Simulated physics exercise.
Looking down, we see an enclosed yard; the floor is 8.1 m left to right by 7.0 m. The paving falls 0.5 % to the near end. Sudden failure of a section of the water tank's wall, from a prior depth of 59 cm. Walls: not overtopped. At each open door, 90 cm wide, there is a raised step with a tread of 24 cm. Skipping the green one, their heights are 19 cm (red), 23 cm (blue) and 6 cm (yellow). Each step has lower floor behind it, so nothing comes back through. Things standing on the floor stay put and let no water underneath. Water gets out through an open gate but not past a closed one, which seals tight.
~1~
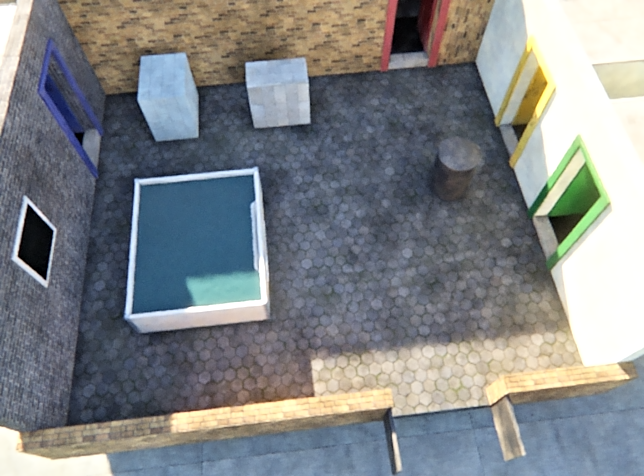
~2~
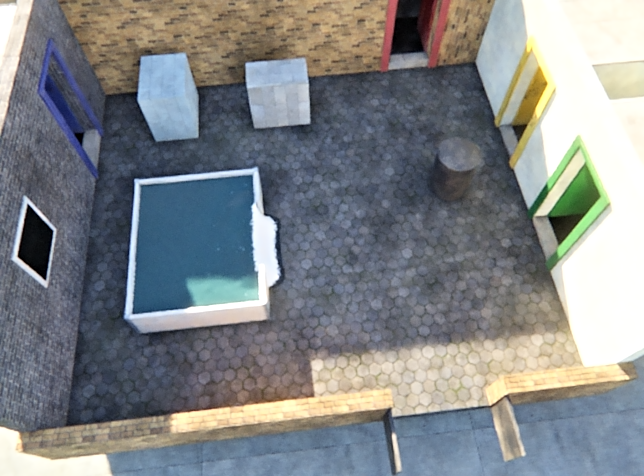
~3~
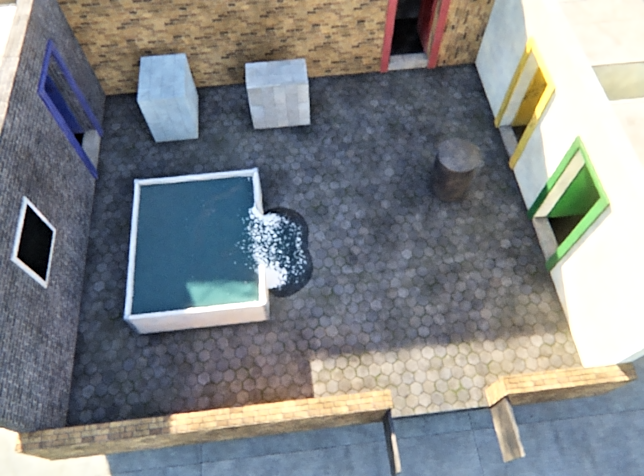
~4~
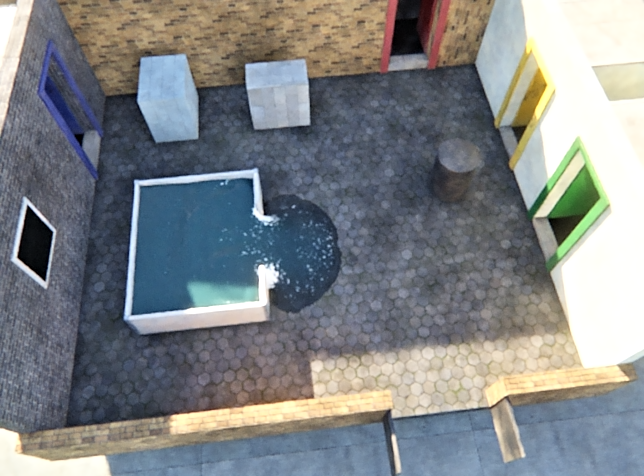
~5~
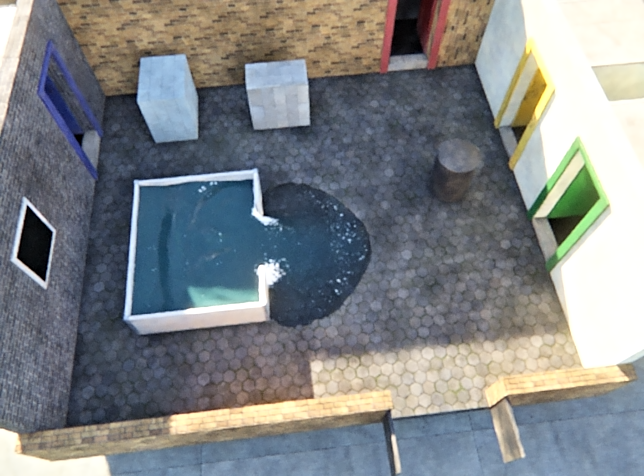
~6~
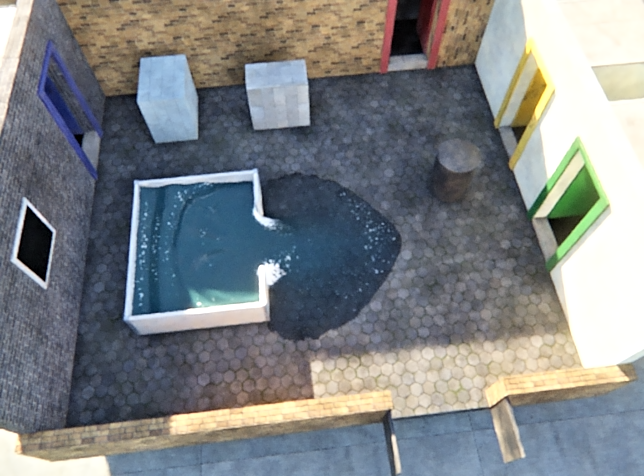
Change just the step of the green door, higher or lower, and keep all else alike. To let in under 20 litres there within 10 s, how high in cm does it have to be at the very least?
At least roughly 19 cm.
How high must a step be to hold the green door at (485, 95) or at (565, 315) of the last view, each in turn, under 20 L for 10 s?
Minimums: Roughly 9.0 cm and 15 cm.
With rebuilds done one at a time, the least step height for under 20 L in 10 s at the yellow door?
The yellow door needs around 7.0 cm.
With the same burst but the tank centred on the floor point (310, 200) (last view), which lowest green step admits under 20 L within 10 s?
15 cm or thereabouts.
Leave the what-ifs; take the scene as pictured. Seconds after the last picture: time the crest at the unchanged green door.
Roughly 2.0 s.
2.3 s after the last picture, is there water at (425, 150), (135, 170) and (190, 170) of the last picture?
First wet through, second bone-dry, third bone-dry.
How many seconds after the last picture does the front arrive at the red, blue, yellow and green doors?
Red 2.6 s, blue not in the 10 s, yellow 1.8 s, green 0.8 s.
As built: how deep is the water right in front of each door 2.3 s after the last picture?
Centimetres: Red = 0, blue = 0, yellow = 5, green = 23.
Then, 0.7 s after the last picture water covers 25 % of the floor, deepest (34 cm) near (270, 257); it has not reached the green door.
Then, 2.3 s after the last picture water covers 50 % of the floor, deepest (30 cm) near (578, 379); 23 cm at the green door, 41 litres in over its 12 cm step.
Then, 9.3 s after the last picture water covers 75 % of the floor, deepest (10 cm) near (578, 379); 8 cm at the green door, 104 litres in over its 12 cm step.
At the green door as built, the water peaked near 24 cm, 2.1 s after the last picture.
With a step of 16.5 cm, 37 litres would have come in within the 10 s; with 22.5 cm, 5 litres. So under 20 litres takes about 19 cm.
